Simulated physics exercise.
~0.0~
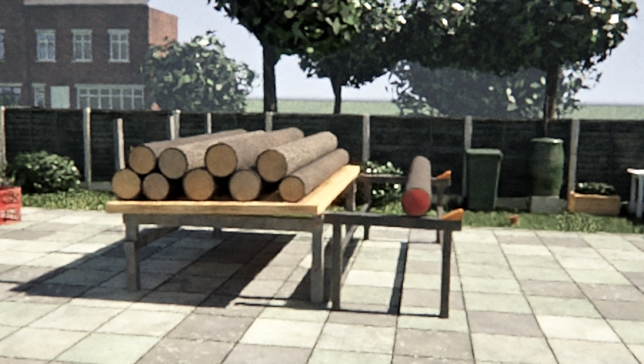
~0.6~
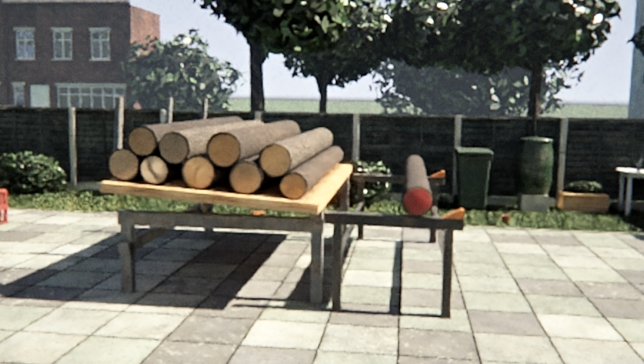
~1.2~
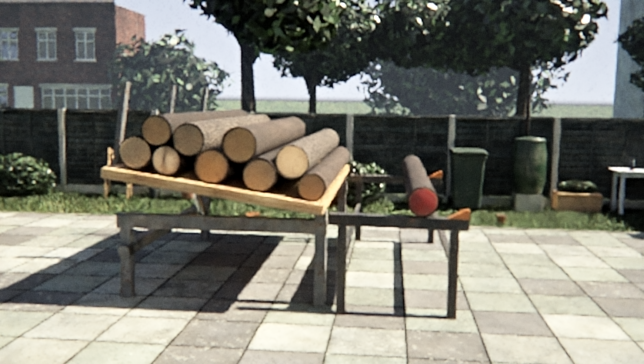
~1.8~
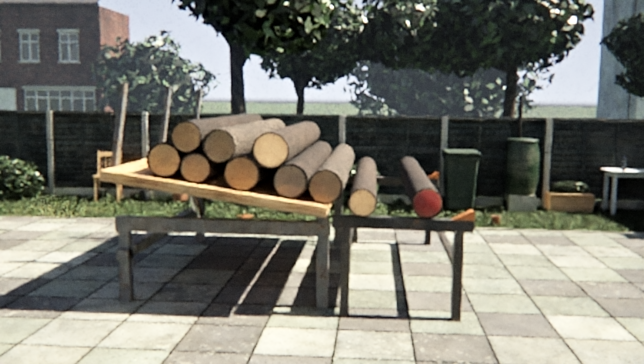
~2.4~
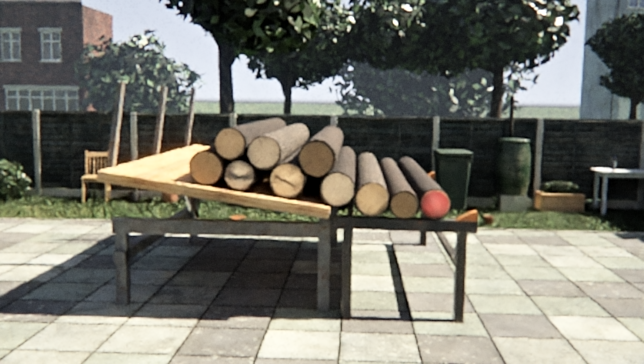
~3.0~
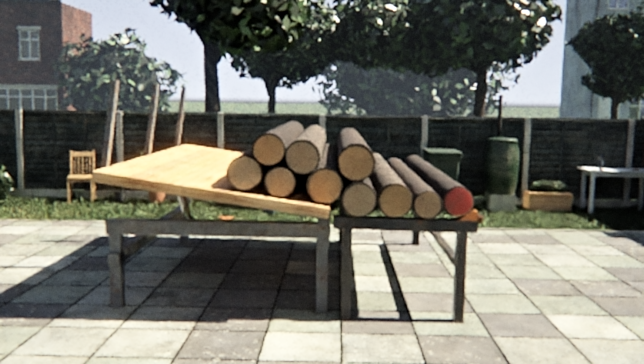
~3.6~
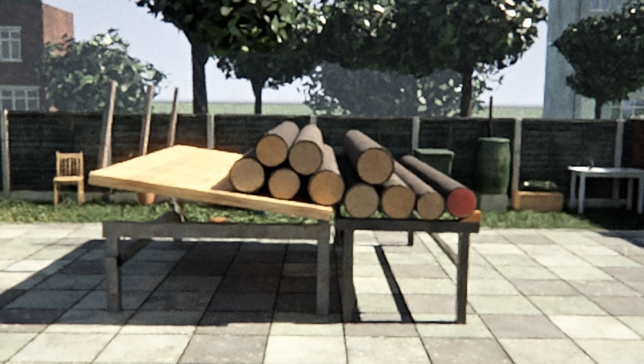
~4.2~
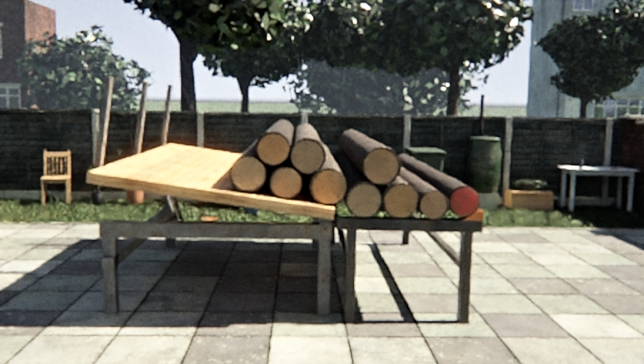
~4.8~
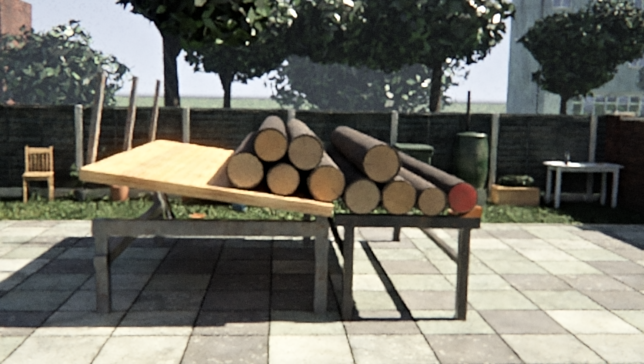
Timber poles rolling right off a tilting wooden deck onto a rack, nudging the red-ended pole along before all settle, still stacked.
